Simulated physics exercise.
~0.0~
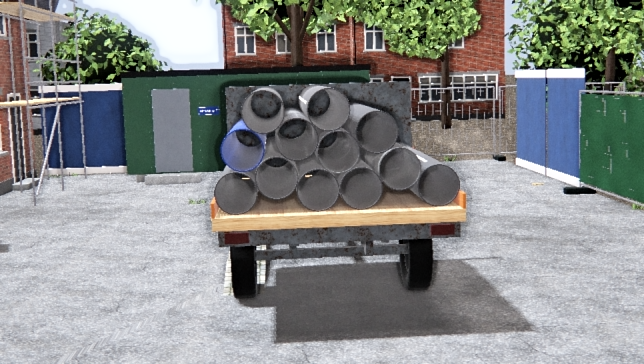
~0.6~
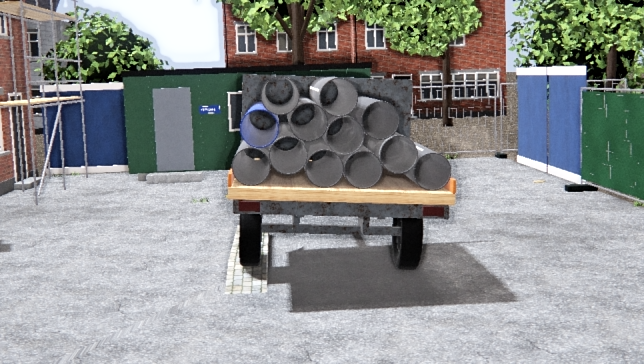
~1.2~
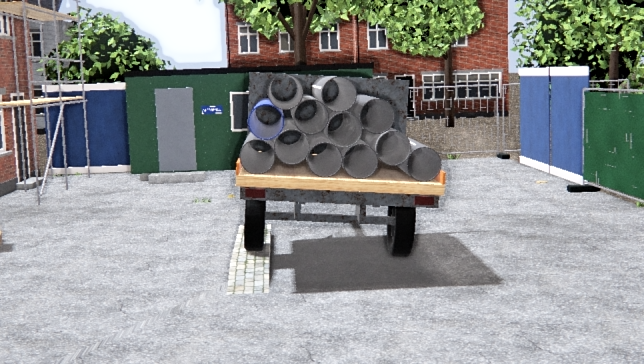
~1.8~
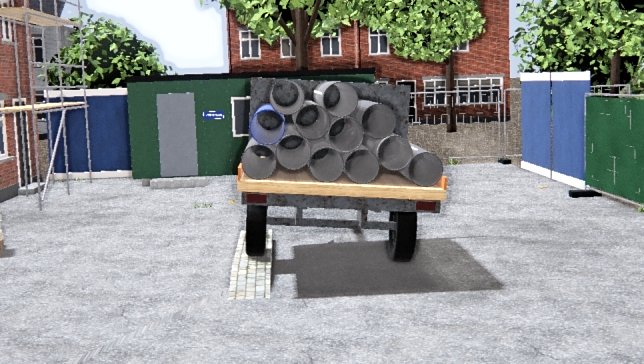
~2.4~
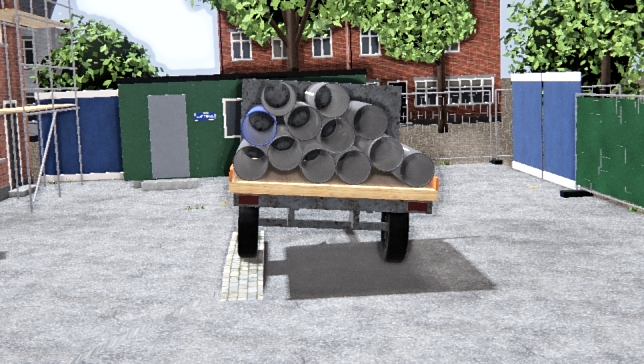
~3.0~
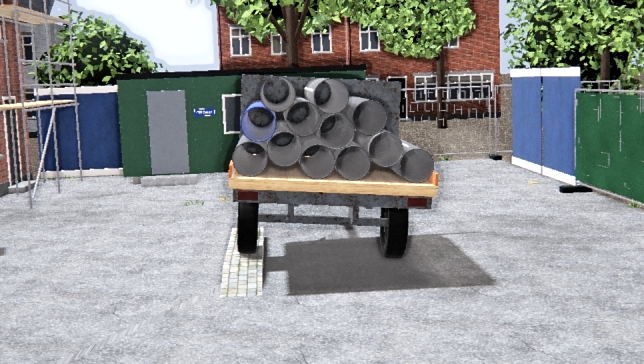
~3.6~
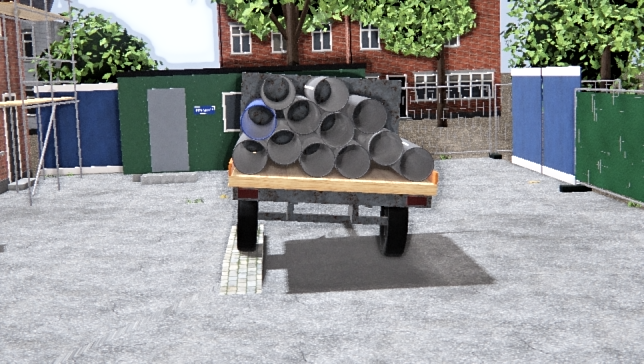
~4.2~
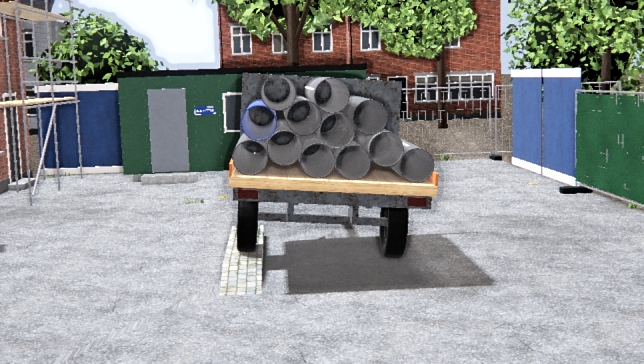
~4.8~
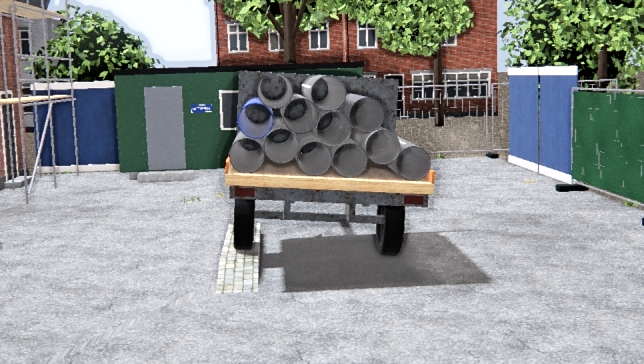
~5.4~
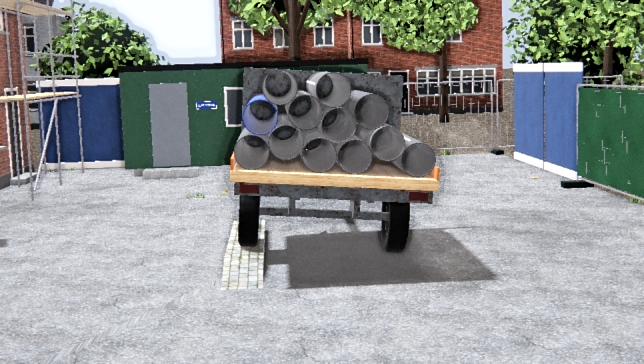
A flatbed trailer stacked with loose grey pipes and one blue creeping forward in a yard, halting with its load still aboard.
